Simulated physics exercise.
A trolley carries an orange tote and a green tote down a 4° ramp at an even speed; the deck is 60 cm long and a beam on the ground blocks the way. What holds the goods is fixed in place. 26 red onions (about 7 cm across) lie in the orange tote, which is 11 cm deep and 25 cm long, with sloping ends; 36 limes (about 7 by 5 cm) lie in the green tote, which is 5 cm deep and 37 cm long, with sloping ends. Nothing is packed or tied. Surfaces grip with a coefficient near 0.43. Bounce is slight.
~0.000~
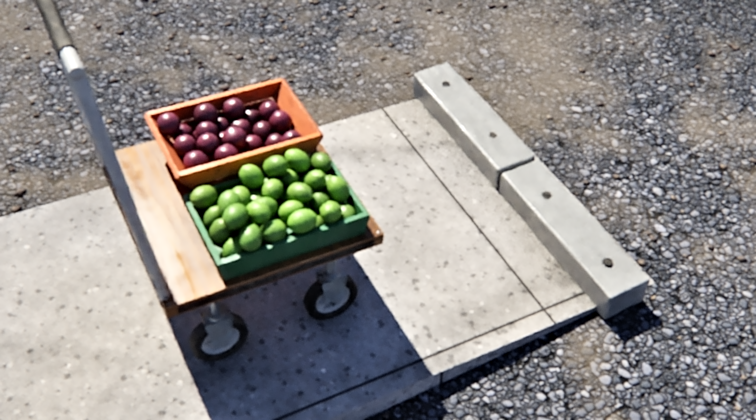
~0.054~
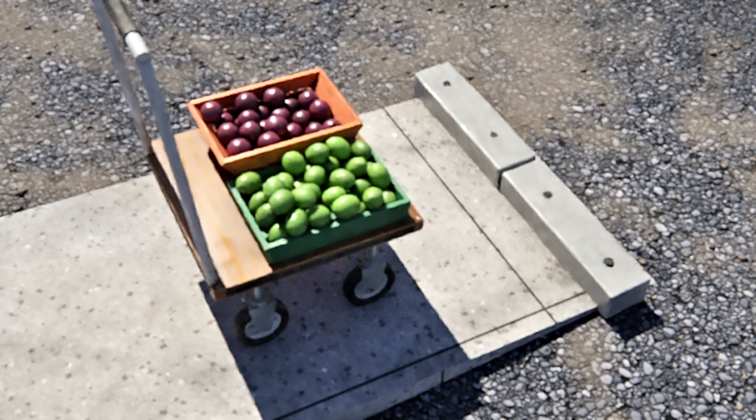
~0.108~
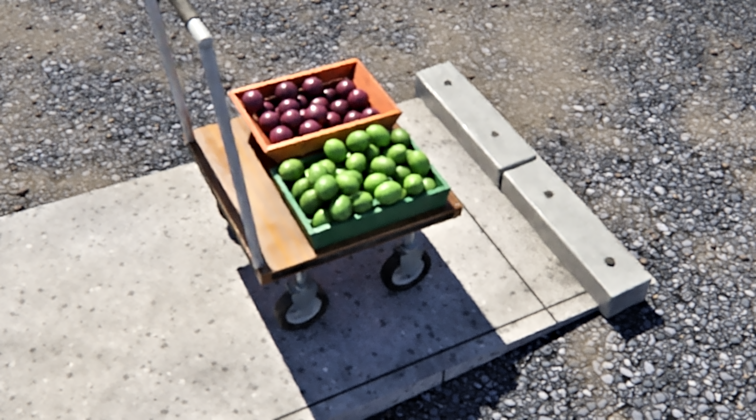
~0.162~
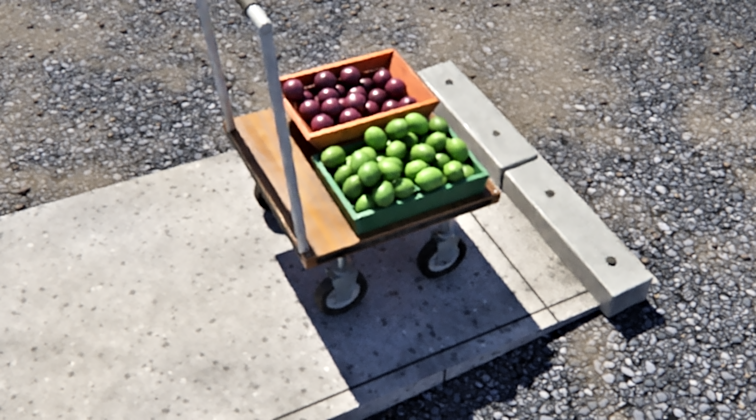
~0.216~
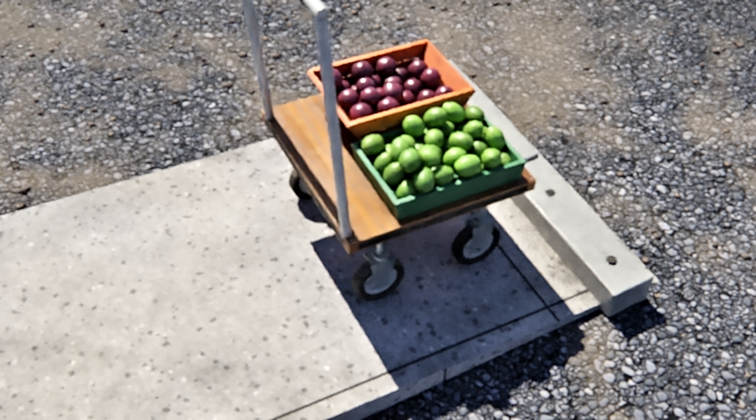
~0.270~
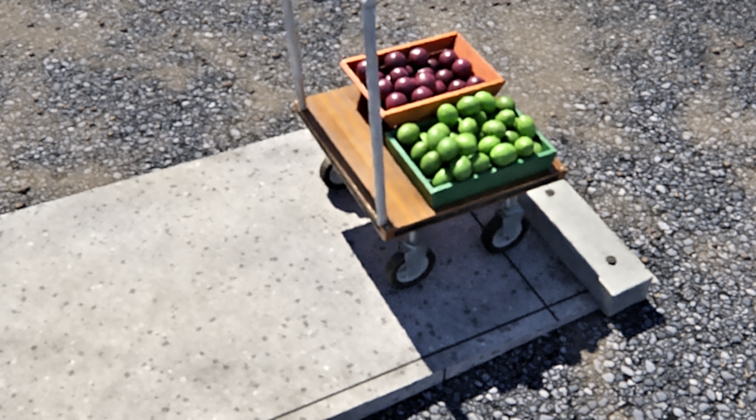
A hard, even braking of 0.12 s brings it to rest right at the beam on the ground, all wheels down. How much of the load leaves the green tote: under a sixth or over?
The green tote loses more than a sixth of its limes.
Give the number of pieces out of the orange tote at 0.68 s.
Out by then, roughly: Orange tote 0.
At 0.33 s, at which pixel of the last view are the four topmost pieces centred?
Near (462, 116).
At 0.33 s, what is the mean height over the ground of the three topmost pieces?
About 52 cm.
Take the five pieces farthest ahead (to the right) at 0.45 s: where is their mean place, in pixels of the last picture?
Near (578, 124).
After 0.33 s, the orange tote has all 26 and the green tote has all 36.
After 0.45 s, the orange tote has all 26 and the green tote is down by 7 of 36.
After 0.68 s, the orange tote has all 26 and the green tote is down by 10 of 36.
Final count (at 1.19 s), the orange tote has all 26 and the green tote is down by 10 of 36. Asked share, 10 of 36, 28 per cent.
